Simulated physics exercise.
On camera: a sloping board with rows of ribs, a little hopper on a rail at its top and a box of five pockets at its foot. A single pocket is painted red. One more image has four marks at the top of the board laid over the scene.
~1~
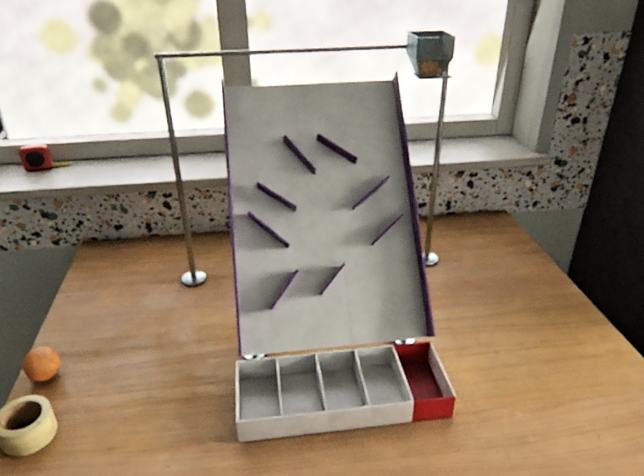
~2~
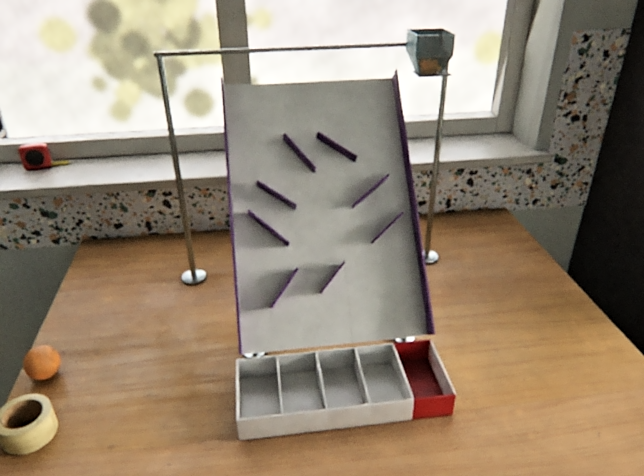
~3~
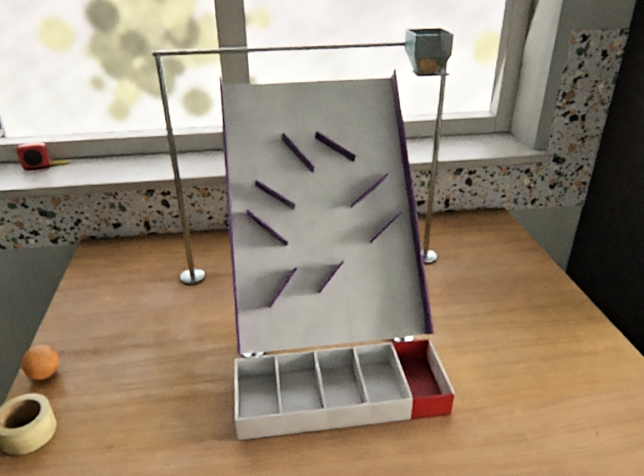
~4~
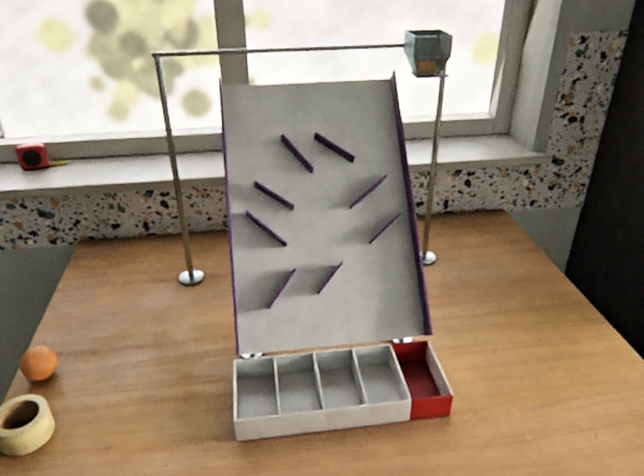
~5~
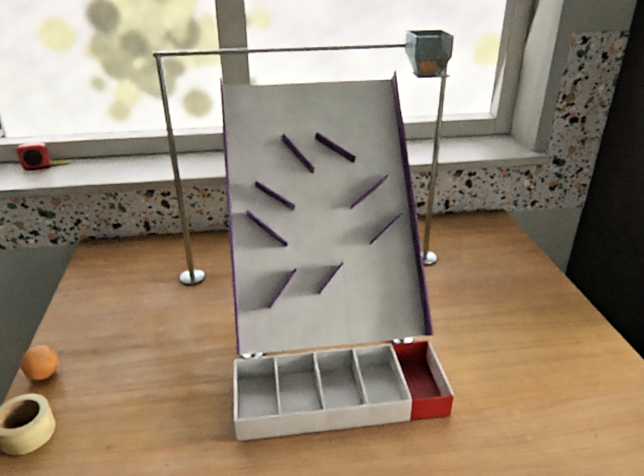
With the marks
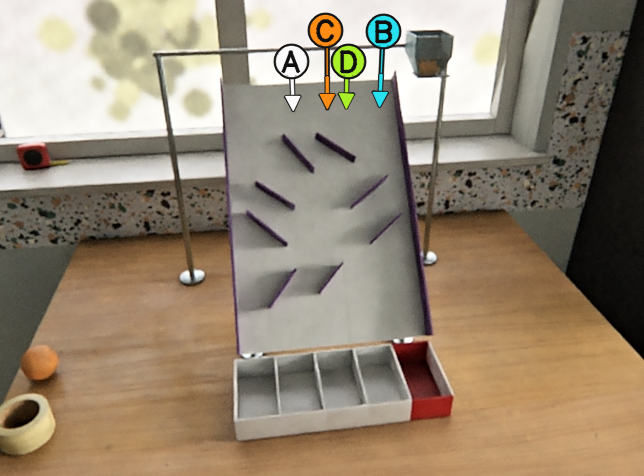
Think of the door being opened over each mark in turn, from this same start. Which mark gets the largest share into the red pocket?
B is best.
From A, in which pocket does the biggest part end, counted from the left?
It is the fourth one.
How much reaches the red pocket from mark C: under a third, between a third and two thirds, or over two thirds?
Under a third.
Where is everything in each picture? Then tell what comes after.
Hopper (429, 68), round wooden beads, door shut, in the first picture.
Ribs (284, 134) to (316, 168), (318, 132) to (357, 157), (257, 181) to (296, 205), in the second picture.
Ribs (353, 204) to (388, 174), (247, 210) to (288, 243), (373, 240) to (402, 212), in the third picture.
Ribs (269, 308) to (295, 269), (319, 292) to (342, 262), in the fourth picture.
Red pocket (432, 406), number 5 of 5 from the left, in the fifth picture.
On the marked copy, mark A meets the board at (293, 105); mark B meets the board at (379, 101); mark C meets the board at (327, 103); mark D meets the board at (346, 102).
Choosing A, about a tenth in the red pocket, roughly two thirds in other pockets, roughly a quarter outside the box.
Choosing B, roughly a third in the red pocket, roughly a third in other pockets, roughly a quarter outside the box.
Choosing C, about a tenth in the red pocket, the larger part in other pockets, about a tenth outside the box.
Choosing D, about a tenth in the red pocket, the larger part in other pockets, about a tenth outside the box.
